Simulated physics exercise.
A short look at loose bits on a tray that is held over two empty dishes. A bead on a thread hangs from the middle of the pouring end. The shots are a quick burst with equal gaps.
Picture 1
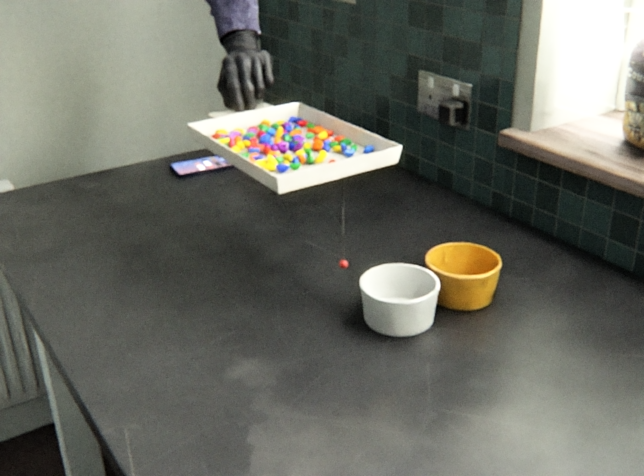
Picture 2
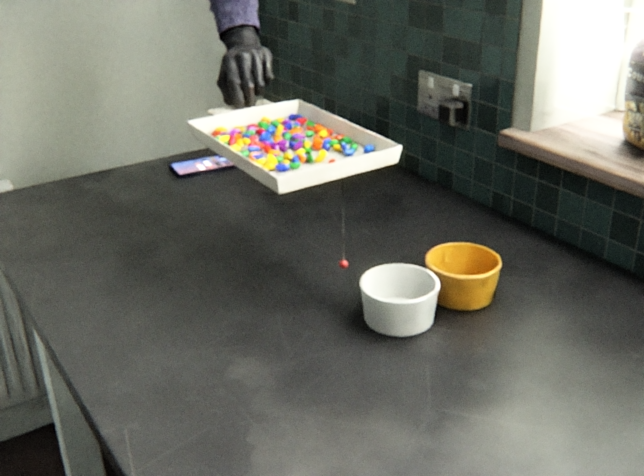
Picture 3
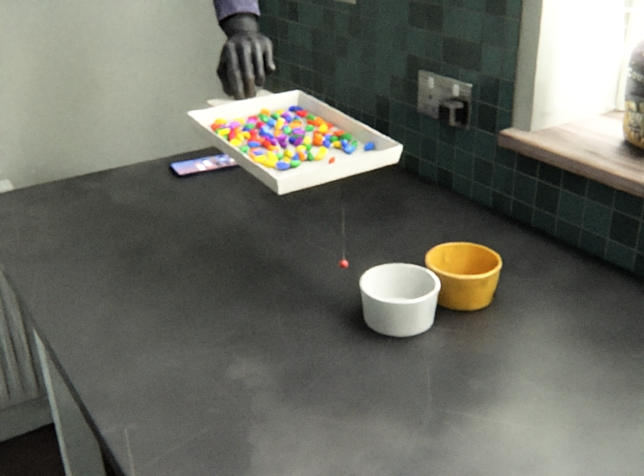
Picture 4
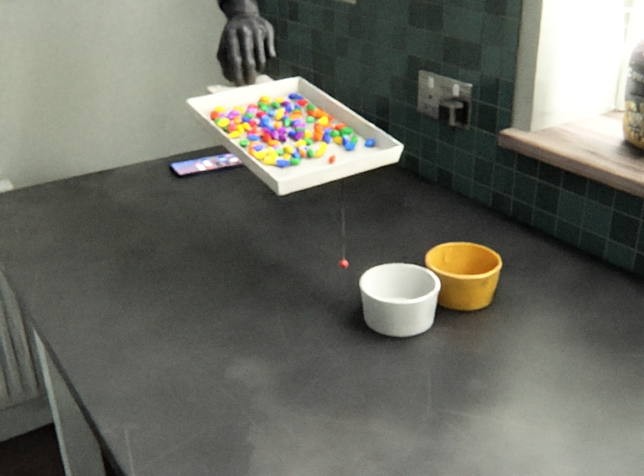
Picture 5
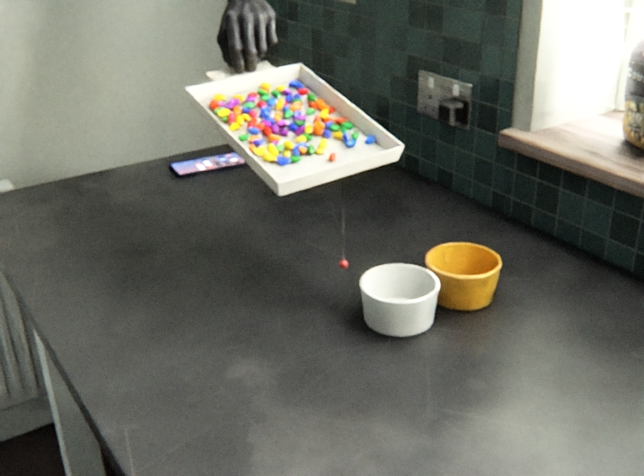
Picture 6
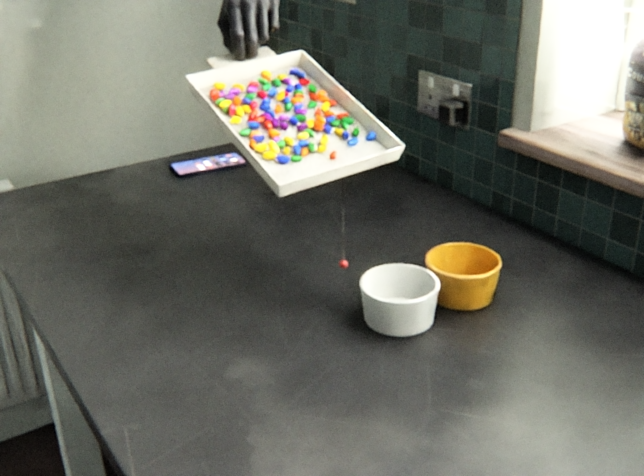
A gloved hand steadily tilts a white tray of colourful jelly beans above two empty dishes.
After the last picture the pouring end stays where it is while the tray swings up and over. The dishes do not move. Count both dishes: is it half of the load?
In the dishes lies less than half of it.
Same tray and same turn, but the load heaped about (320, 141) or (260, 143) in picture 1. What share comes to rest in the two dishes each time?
Roughly 20 per cent, and 20 per cent.
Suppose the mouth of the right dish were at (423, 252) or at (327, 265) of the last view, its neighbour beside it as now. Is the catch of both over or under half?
In turn: Not half; not half.
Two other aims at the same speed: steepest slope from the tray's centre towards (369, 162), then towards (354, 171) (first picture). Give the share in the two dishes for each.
Roughly 50 per cent, and 60 per cent.
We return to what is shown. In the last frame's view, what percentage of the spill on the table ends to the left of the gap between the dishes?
It comes to 90 per cent or so.
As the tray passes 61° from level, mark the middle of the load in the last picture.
Around (324, 154).
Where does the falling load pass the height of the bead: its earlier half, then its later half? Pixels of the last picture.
At about (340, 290), then at (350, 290).
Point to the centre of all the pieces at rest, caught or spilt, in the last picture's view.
Near (343, 345).
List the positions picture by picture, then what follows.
The first picture shows corners of the pouring end at (278, 175) and (397, 146), level; middle of the load at (277, 141), jelly beans; left dish at (423, 313); right dish at (488, 288); bead on its thread at (344, 264).
The second picture shows corners of the pouring end at (279, 176) and (398, 146), level; middle of the load at (277, 139).
The third picture shows corners of the pouring end at (279, 177) and (398, 146), tipped barely, lowest at the left corner; middle of the load at (277, 134).
The fourth picture shows corners of the pouring end at (280, 178) and (399, 145), tipped a little, lowest at the left corner; middle of the load at (277, 125).
The fifth picture shows corners of the pouring end at (280, 180) and (400, 145), tipped a little, lowest at the left corner; middle of the load at (278, 117).
The sixth picture shows corners of the pouring end at (281, 182) and (401, 145), tipped clearly, lowest at the left corner; middle of the load at (278, 109); left dish at (423, 313); right dish at (488, 288).
Soon after the last picture, tray tipped steeply; nearly all on the tray; a stray few in the air.
A little later, tray tipped right over; most on the tray; a stray few in the left dish; a small part outside both; a stray few in the air.
Later still, tray tipped past a quarter turn; about a quarter in the left dish; most outside both.
At rest, tray tipped past a quarter turn; about a quarter in the left dish; none in the right dish; most outside both.
